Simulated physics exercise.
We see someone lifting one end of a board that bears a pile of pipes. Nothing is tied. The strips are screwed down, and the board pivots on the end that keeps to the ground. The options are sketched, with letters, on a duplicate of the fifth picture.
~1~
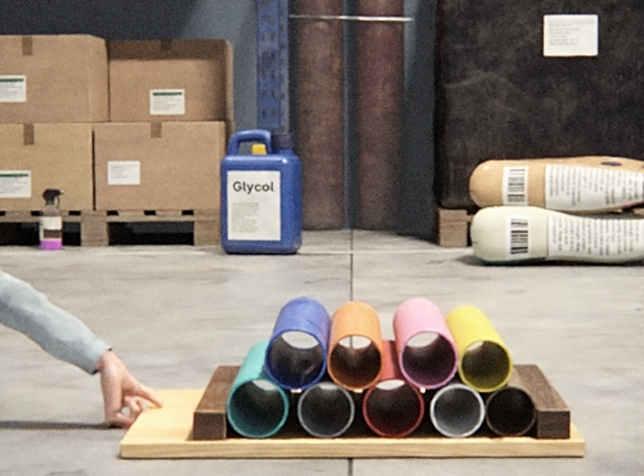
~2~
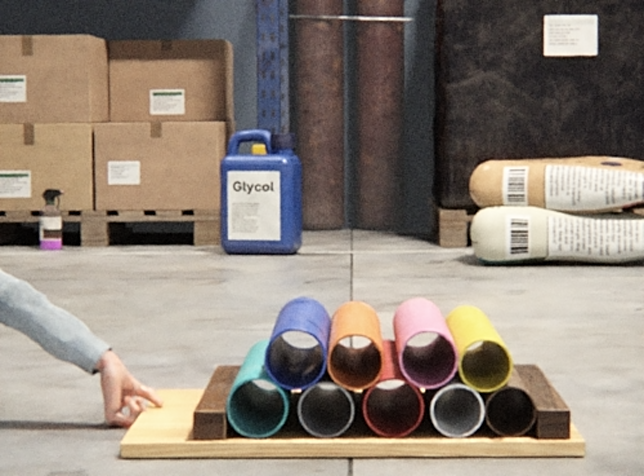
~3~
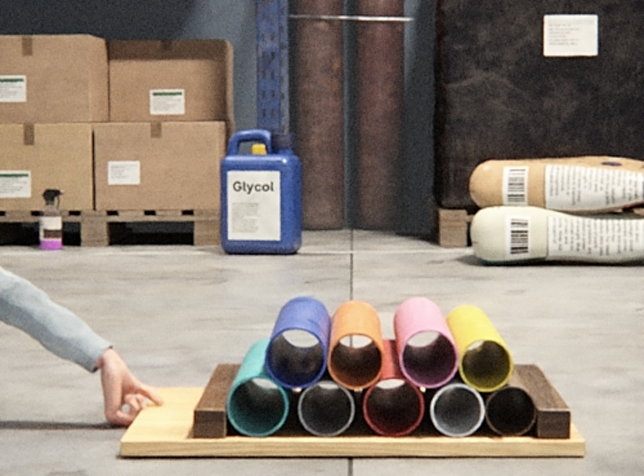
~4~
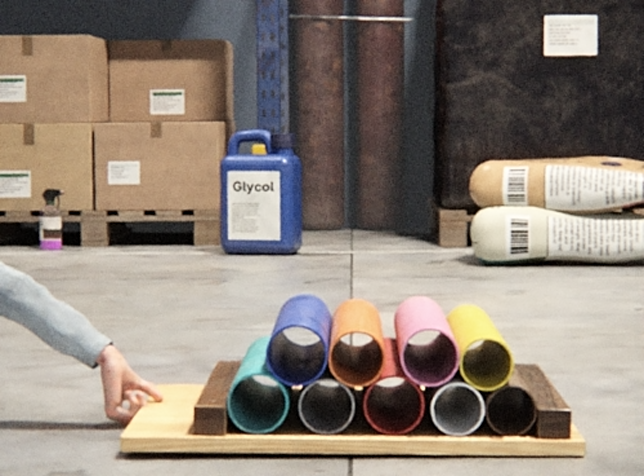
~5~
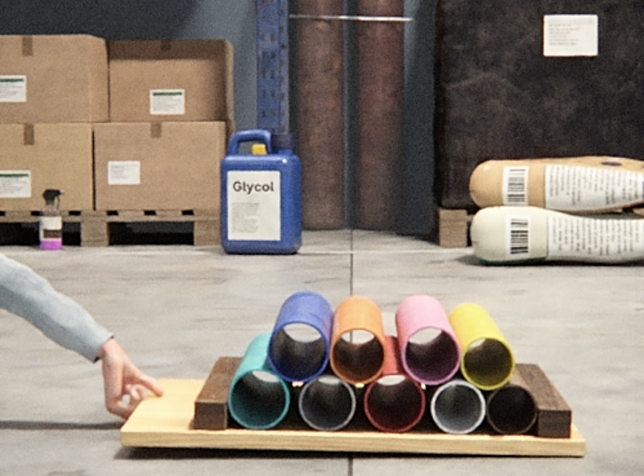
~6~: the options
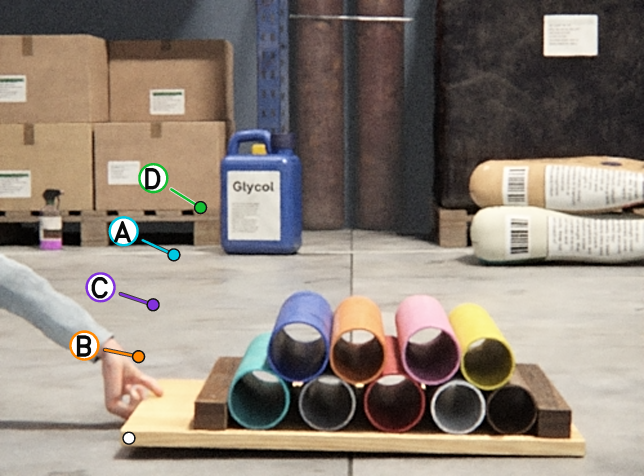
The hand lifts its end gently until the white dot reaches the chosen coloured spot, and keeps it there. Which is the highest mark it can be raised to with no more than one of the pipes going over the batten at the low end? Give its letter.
Raise it to C.
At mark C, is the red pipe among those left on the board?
Yes.
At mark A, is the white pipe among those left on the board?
Yes, with A.
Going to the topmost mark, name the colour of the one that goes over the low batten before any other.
It is the yellow one.
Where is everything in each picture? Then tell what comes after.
In the first frame, pink pipe (429, 359); blue pipe (296, 359); board (352, 407).
In the second frame, board (352, 407); turquoise pipe (257, 407).
In the third frame, board (352, 405); turquoise pipe (258, 406); yellow pipe (486, 364).
In the fourth frame, board (353, 404); turquoise pipe (257, 403); grey pipe (326, 406); white pipe (458, 409).
In the fifth frame, board (353, 401); turquoise pipe (258, 399); grey pipe (327, 403).
On the marked copy, A at (174, 255); B at (138, 356); C at (153, 305); D at (201, 208); the white dot at (129, 438).
With C. Early on, board at 14°.
Further on, board at 19°.
At the end, board at 19°, none over the low batten.
As for the rest, A four over the low batten (yellow, orange, pink, blue); B none over the low batten; D four over the low batten (yellow, orange, pink, blue).
